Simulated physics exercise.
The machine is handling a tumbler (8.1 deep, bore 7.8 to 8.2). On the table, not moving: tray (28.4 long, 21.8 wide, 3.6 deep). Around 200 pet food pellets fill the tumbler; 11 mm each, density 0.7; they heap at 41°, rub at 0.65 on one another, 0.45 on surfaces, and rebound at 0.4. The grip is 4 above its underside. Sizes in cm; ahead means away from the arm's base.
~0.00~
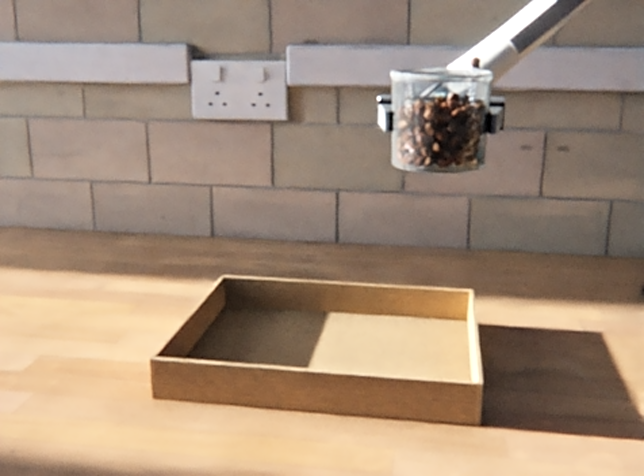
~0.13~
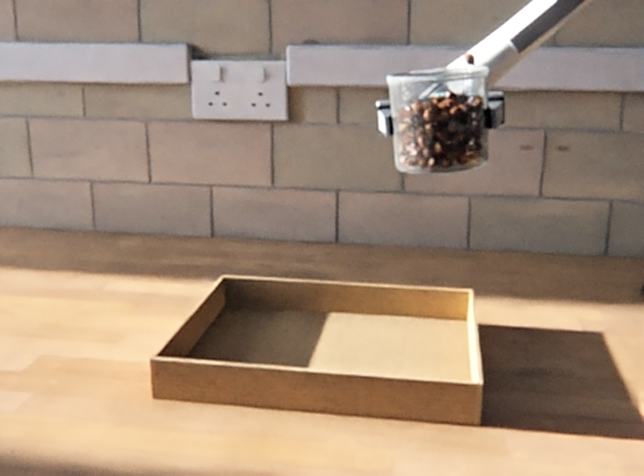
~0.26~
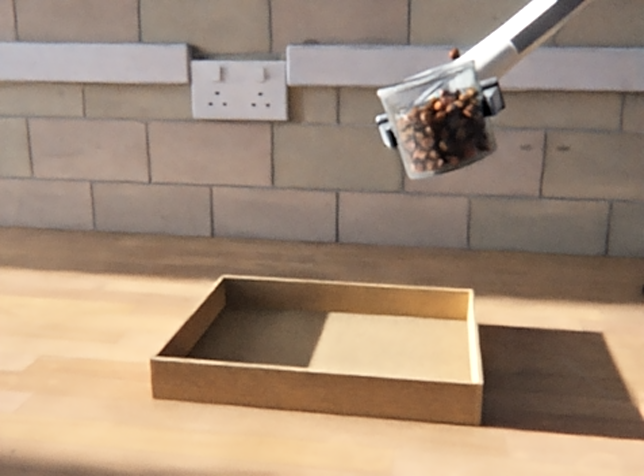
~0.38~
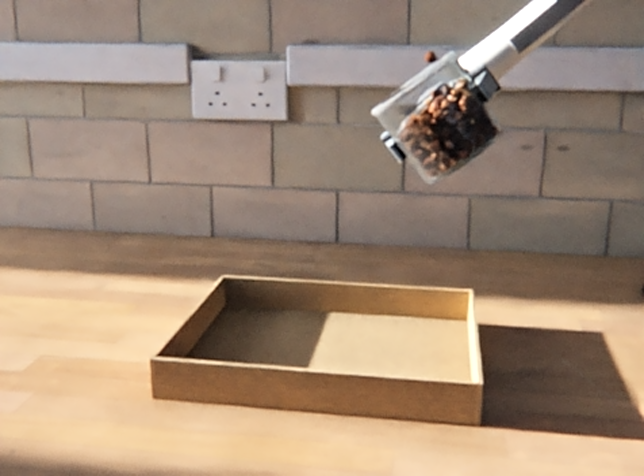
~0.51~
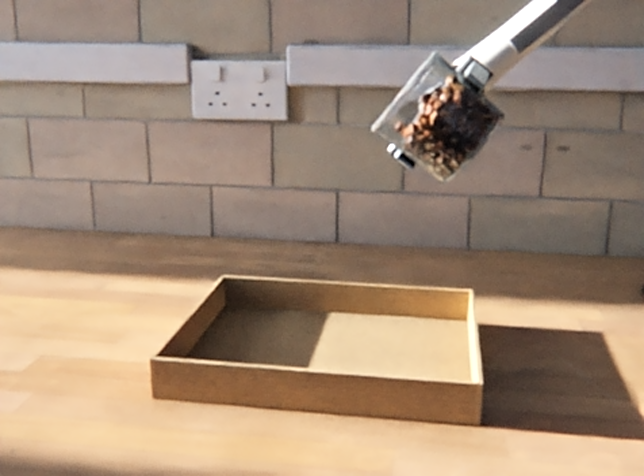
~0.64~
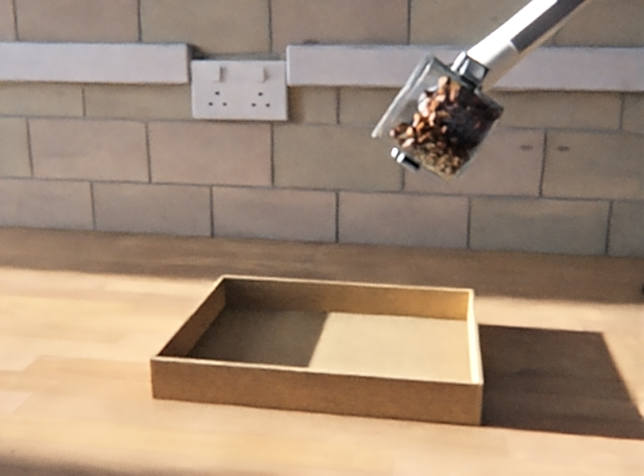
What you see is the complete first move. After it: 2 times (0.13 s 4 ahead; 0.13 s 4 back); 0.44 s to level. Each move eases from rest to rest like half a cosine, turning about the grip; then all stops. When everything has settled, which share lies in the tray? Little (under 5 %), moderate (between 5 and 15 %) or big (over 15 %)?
A moderate share, between 5 and 15 %, ends in the tray.
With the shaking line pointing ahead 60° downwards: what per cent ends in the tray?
About 0 per cent.
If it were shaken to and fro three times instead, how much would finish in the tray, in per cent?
Then about 10 per cent.
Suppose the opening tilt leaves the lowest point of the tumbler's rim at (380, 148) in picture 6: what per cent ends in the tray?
About 30 per cent.
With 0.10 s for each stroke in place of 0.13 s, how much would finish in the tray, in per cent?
Then about 20 per cent.
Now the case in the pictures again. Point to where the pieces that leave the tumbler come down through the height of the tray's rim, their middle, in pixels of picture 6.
Around (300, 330).
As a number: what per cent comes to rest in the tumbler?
Roughly 90 per cent.
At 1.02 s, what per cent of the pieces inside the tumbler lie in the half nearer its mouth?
Some 35 per cent.
After 1.02 s, tilted 57° forward, highest piece 26 above the table; 187 in the tumbler, 11 in the tray, 4 in flight or on a rim.
After 1.41 s, tilted 23° forward, highest piece 27 above the table; 183 in the tumbler, 19 in the tray.
After 1.80 s, level, highest piece 28 above the table; 183 in the tumbler, 19 in the tray.
After 2.85 s, level, highest piece 28 above the table; 183 in the tumbler, 19 in the tray.
In the end, 183 in the tumbler, 19 in the tray. That is 9 % in the tray.
